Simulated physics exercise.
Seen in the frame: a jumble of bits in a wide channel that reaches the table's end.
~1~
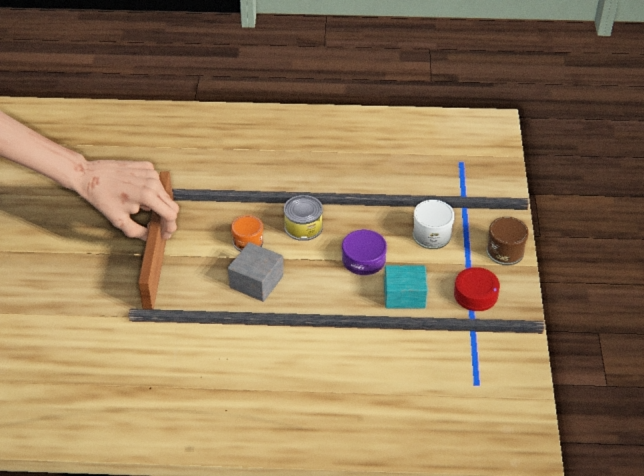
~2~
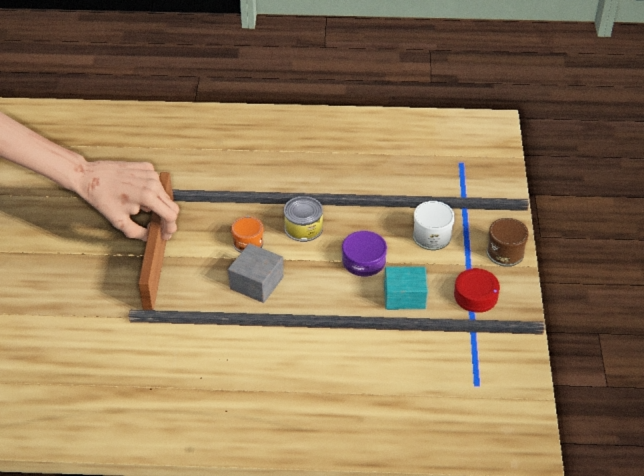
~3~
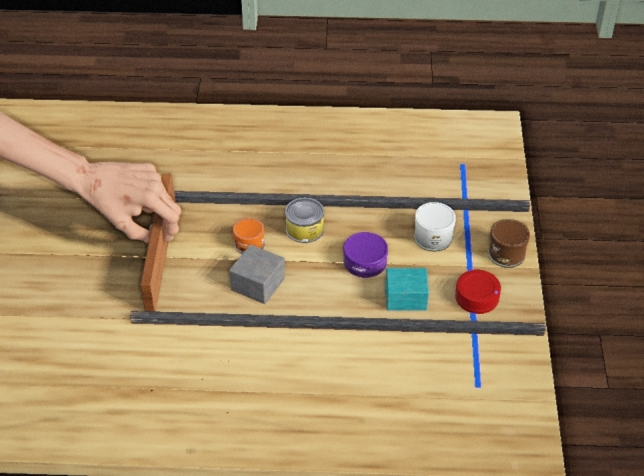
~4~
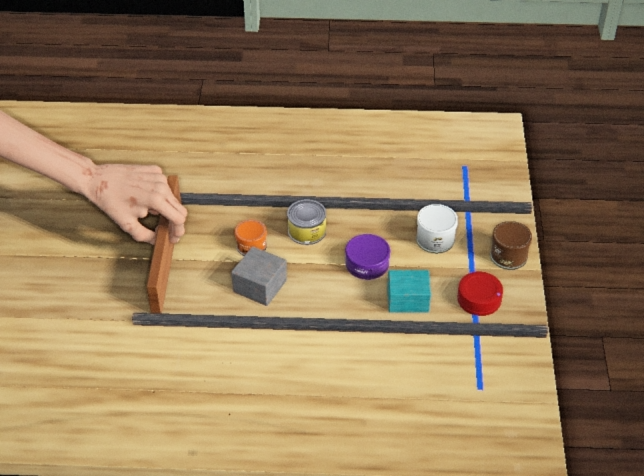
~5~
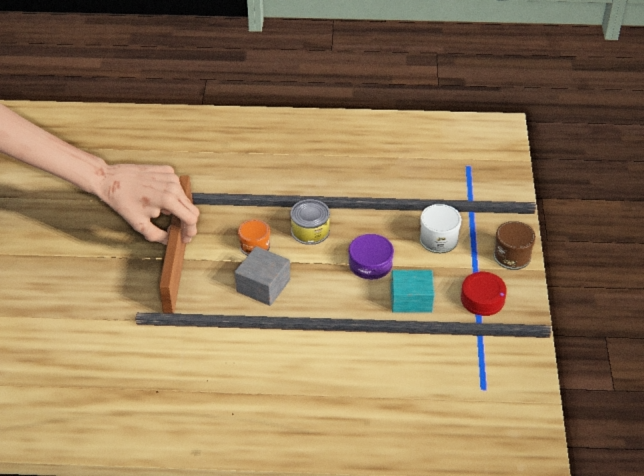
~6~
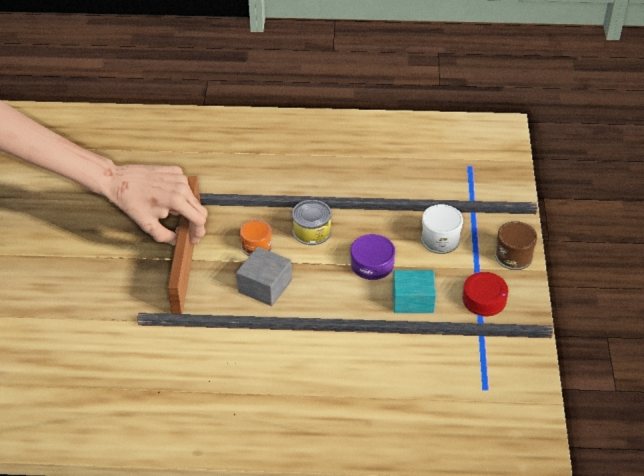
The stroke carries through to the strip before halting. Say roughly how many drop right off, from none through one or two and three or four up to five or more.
The push is going to clear one or two off the end.
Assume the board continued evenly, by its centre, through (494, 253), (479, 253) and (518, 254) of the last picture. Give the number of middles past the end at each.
Per position: 5 / 2 / 5.
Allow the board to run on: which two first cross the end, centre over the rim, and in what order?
Order: Red lid first, brown tin second.
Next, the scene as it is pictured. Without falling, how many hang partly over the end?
3, I think.
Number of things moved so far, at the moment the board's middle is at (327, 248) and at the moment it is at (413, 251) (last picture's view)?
The count is 4 at the first point and 7 at the second.
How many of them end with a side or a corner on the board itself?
So the total is 3.
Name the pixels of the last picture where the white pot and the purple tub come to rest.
Look around (532, 219) for the first and around (530, 254) for the second.
Soon after, none off yet; brown tin at rest near (516, 246); red lid at rest near (485, 294); white pot at rest near (442, 229).
Then, none off yet; brown tin at rest near (516, 246); red lid moving near (492, 294); white pot moved a little near (456, 221).
At rest, the number that fall off is one or two; fallen, red lid and brown tin.
